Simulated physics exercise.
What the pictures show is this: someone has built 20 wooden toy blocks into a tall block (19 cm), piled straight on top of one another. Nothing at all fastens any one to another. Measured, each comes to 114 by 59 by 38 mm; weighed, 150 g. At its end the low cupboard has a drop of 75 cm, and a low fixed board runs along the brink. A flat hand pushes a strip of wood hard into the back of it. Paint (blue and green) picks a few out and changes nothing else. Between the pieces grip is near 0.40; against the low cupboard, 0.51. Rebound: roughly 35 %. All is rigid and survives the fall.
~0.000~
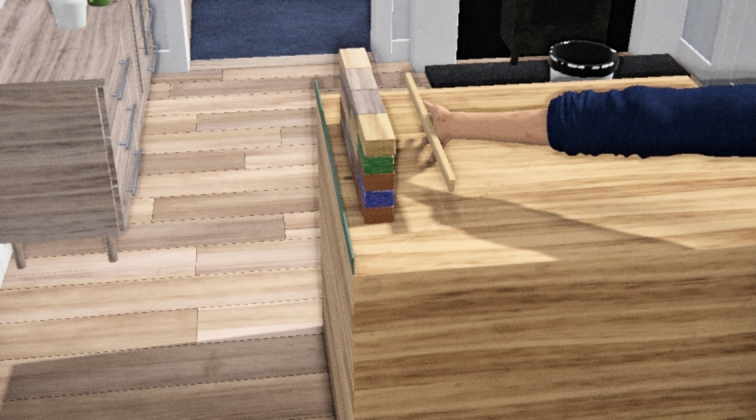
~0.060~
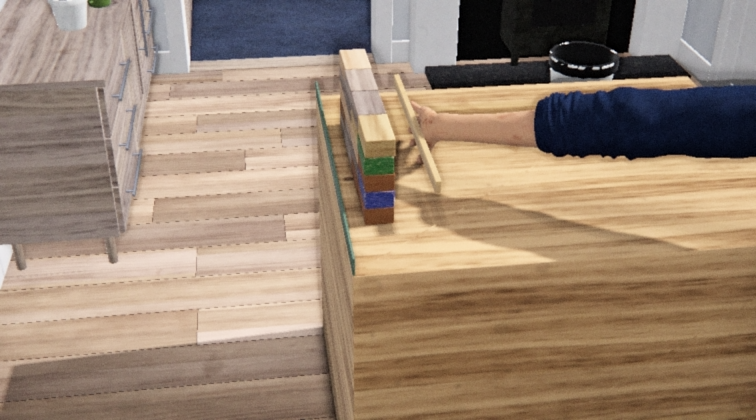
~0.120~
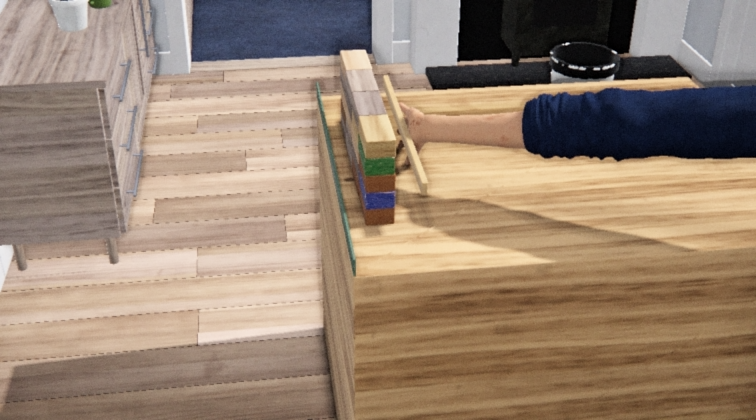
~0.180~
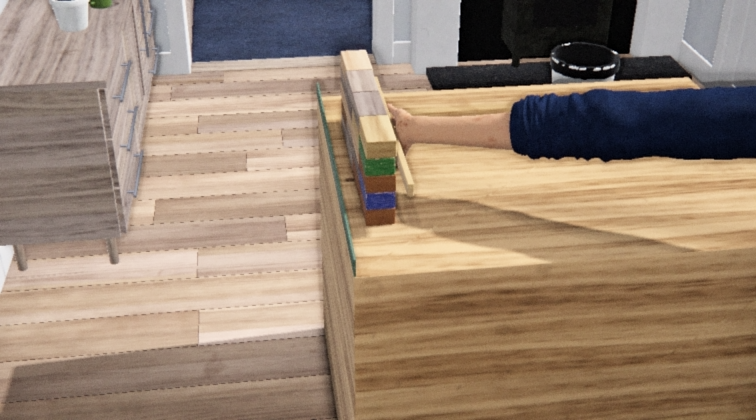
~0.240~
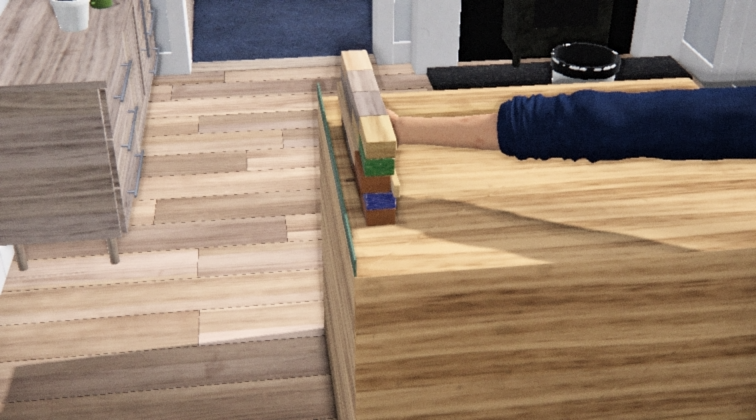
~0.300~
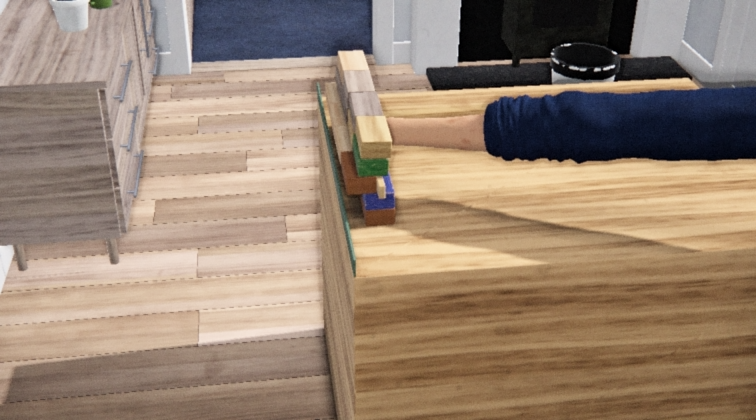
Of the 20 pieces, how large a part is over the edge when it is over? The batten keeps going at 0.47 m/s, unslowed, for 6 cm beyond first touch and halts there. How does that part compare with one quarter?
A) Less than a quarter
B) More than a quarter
(B) More than a quarter.
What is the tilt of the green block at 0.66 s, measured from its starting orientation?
About 80 degrees.
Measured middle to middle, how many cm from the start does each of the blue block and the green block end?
Moved: Blue 0, green 8.
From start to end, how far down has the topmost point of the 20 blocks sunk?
The top ends up some 9 cm lower.
Around 0.46 s, none of the 20 blocks over the edge, 16 disturbed; green block tipped 13°; blue block displaced 8 mm.
Around 0.66 s, 7 of the 20 blocks over the edge; green block on its side; blue block displaced 8 mm.
Around 0.96 s, 8 of the 20 blocks over the edge; green block on its side; blue block displaced 4 mm.
Finally (1.1 s), 8 of the 20 blocks over the edge; green block on its side; blue block displaced 4 mm. That is 40 per cent. Seen by the last camera, middles, green block near (350, 186), blue block near (375, 188).
